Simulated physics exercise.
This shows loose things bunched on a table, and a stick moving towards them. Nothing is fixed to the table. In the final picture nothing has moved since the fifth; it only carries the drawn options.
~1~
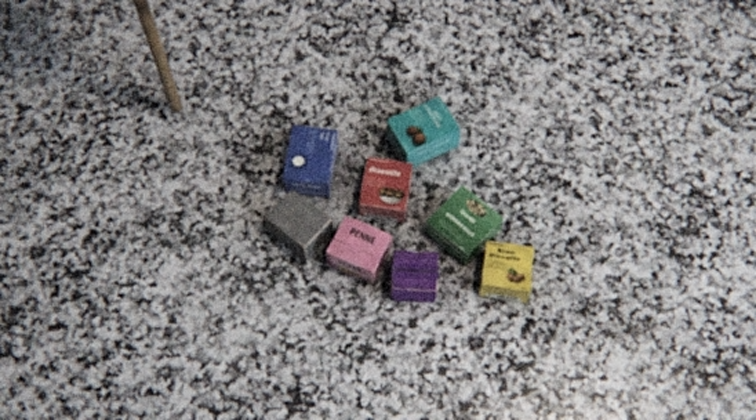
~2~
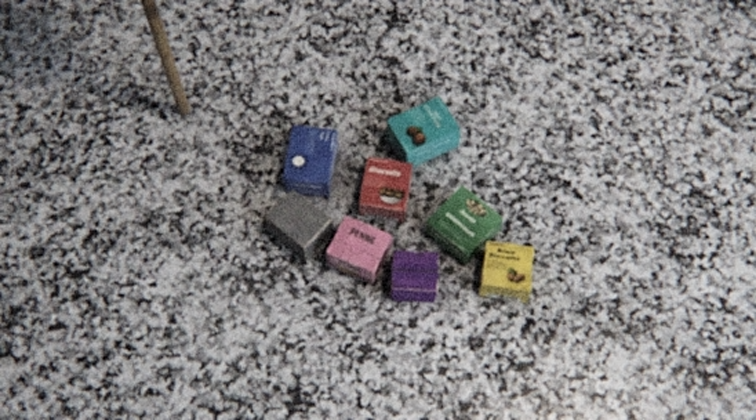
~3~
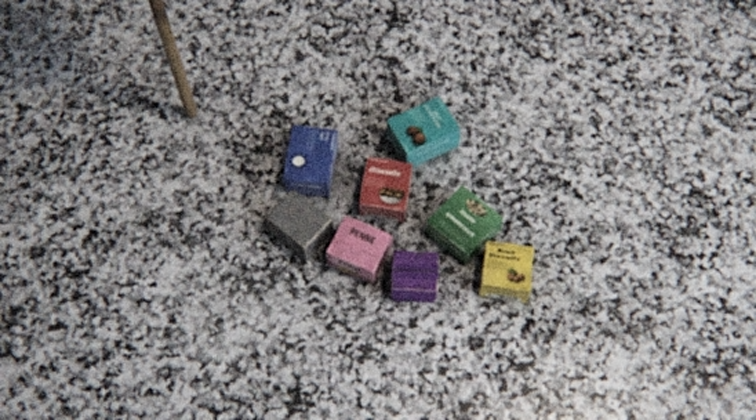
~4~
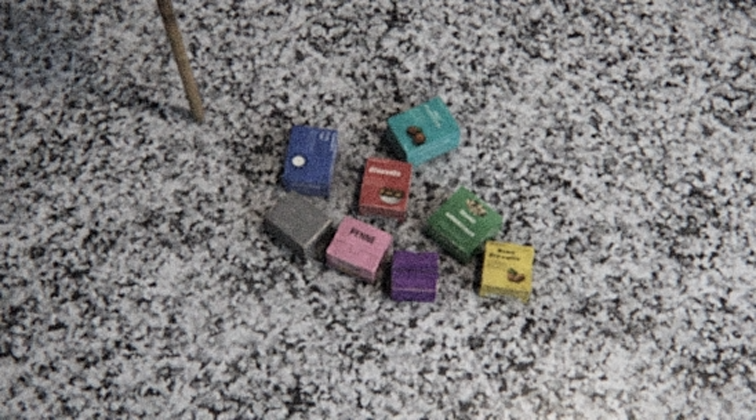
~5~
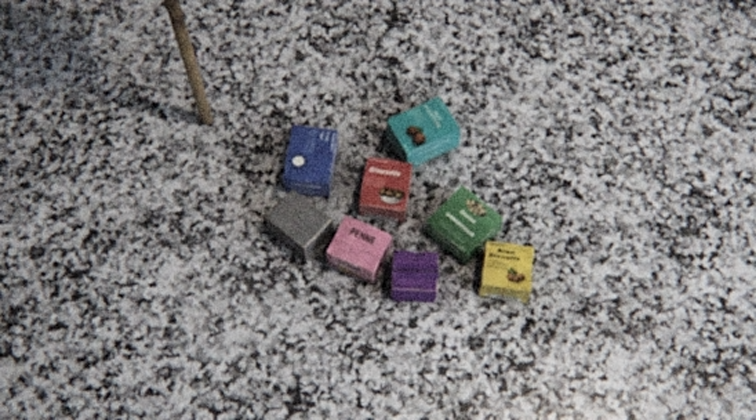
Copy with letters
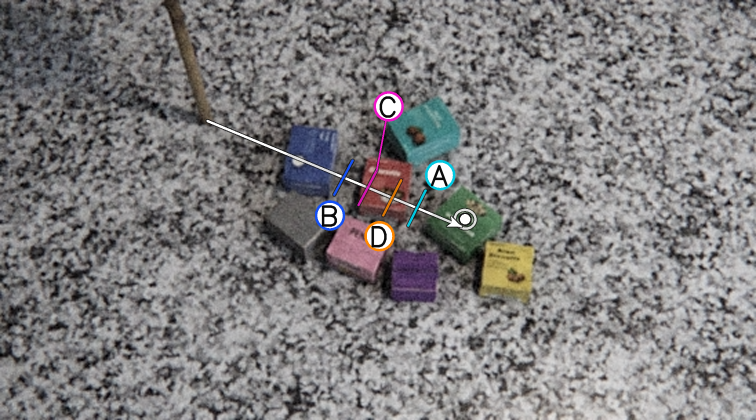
At the start, eight small boxes and blocks in various colours sit bunched on a speckled grey surface, with a thin wooden stick at the upper left. The stick then moves slowly a short way to the right and slightly downward, nearer the blue box, while the bunched items stay still.
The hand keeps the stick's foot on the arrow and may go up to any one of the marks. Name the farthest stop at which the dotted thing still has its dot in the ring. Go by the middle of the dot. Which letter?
It should halt at B.
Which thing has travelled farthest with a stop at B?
The blue box has gone farthest.
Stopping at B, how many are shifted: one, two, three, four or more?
It has moved two.
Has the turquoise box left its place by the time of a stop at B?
No.
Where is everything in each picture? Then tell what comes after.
Purple box (415, 276); pink packet (360, 250); yellow packet (506, 271), in the first frame.
Yellow packet (506, 271); turquoise box (423, 133), in the second frame.
Red packet (386, 190); green box (464, 225), in the third frame.
Blue box (312, 161); grey block (299, 226), in the fourth frame.
Purple box (415, 276); pink packet (360, 250); yellow packet (506, 271), in the fifth frame.
On the marked copy, A at (417, 208); B at (344, 177); C at (368, 188); D at (392, 197); the arrow from (207, 121) to (461, 226); the white dot at (465, 219).
Taking B. A third of the way, foot of the stick (257, 142).
Two thirds of the way, foot of the stick (307, 163); blue box (331, 173).
When it is over, foot of the stick (344, 178); blue box (363, 193); red packet (412, 205); the dot is still in its ring.
As for the rest, A shifts the dotted thing to (534, 265); C shifts the dotted thing to (485, 237); D shifts the dotted thing to (510, 250).
